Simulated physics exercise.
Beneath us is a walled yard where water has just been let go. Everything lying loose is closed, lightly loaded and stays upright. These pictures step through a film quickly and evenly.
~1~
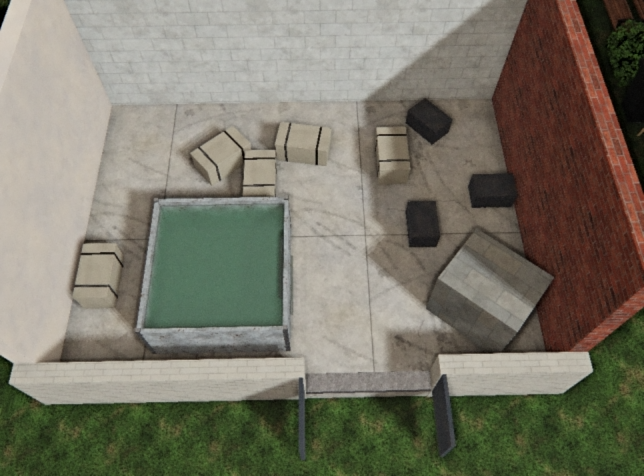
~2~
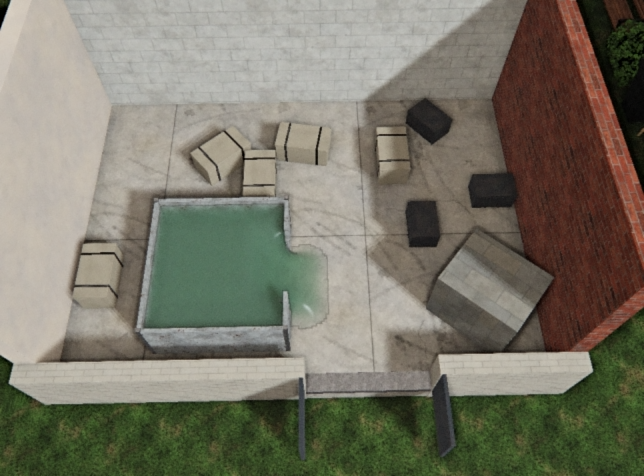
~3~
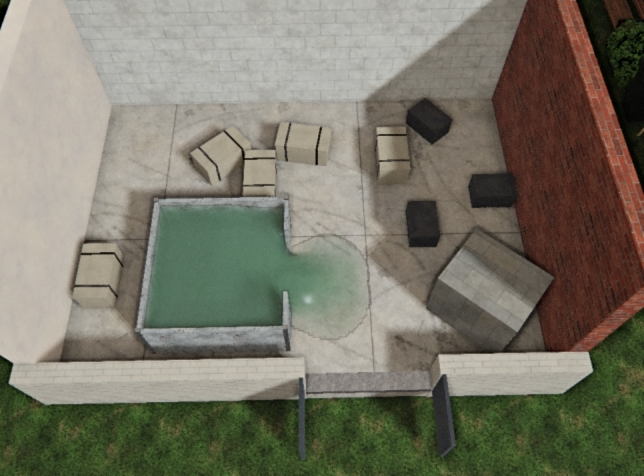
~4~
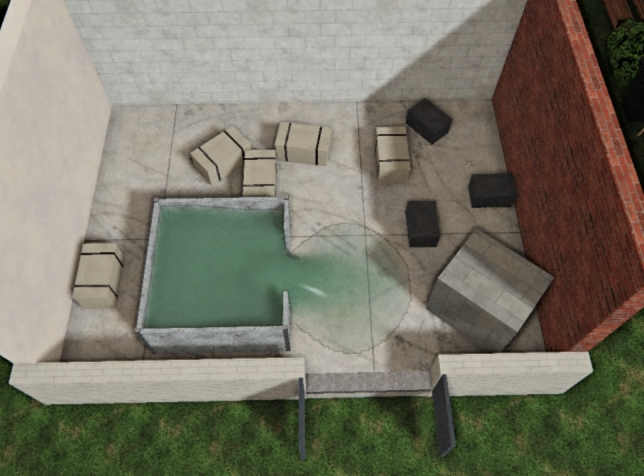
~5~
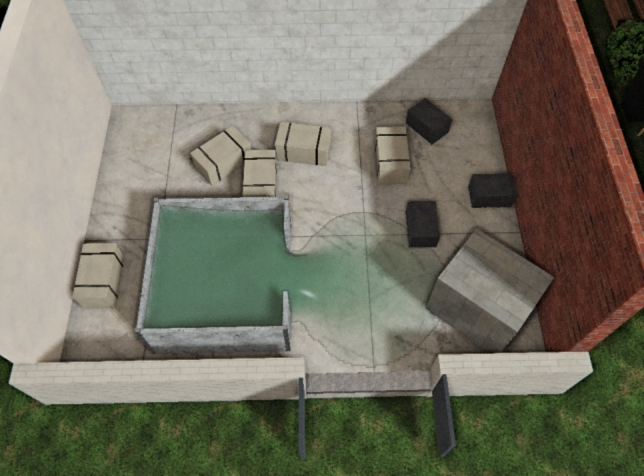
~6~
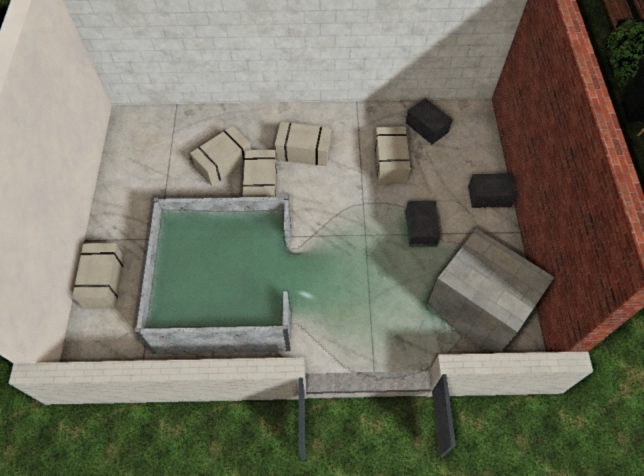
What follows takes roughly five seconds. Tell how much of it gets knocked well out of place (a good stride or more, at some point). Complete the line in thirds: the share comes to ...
The share comes to between one and two thirds.
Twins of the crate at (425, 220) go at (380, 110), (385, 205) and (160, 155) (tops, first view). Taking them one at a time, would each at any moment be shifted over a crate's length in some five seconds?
Okay, in order the twins go a long way, a long way, nowhere much.
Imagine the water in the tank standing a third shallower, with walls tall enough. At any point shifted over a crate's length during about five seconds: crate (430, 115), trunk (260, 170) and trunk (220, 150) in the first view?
As asked: Fell short, fell short, fell short.
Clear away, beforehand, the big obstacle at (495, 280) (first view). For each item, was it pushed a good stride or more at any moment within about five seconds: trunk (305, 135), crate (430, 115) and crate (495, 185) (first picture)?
One by one: Stayed put, got displaced, got displaced.
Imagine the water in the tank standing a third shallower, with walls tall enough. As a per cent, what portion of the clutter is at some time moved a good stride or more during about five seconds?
Share moved: 20 in a hundred.
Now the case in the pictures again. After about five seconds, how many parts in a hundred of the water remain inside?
I'd estimate some 86 percent of the water stays.
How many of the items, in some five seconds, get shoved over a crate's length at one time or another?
4.
A moment on, 0 of 8 are well off their spots; 0 afloat.
Next, 2 of 8 are well off their spots; 1 afloat.
Later, 3 of 8 are well off their spots; 1 afloat.
In the end, 4 of 8 are well off their spots, and 4 have been at some point; 0 afloat.
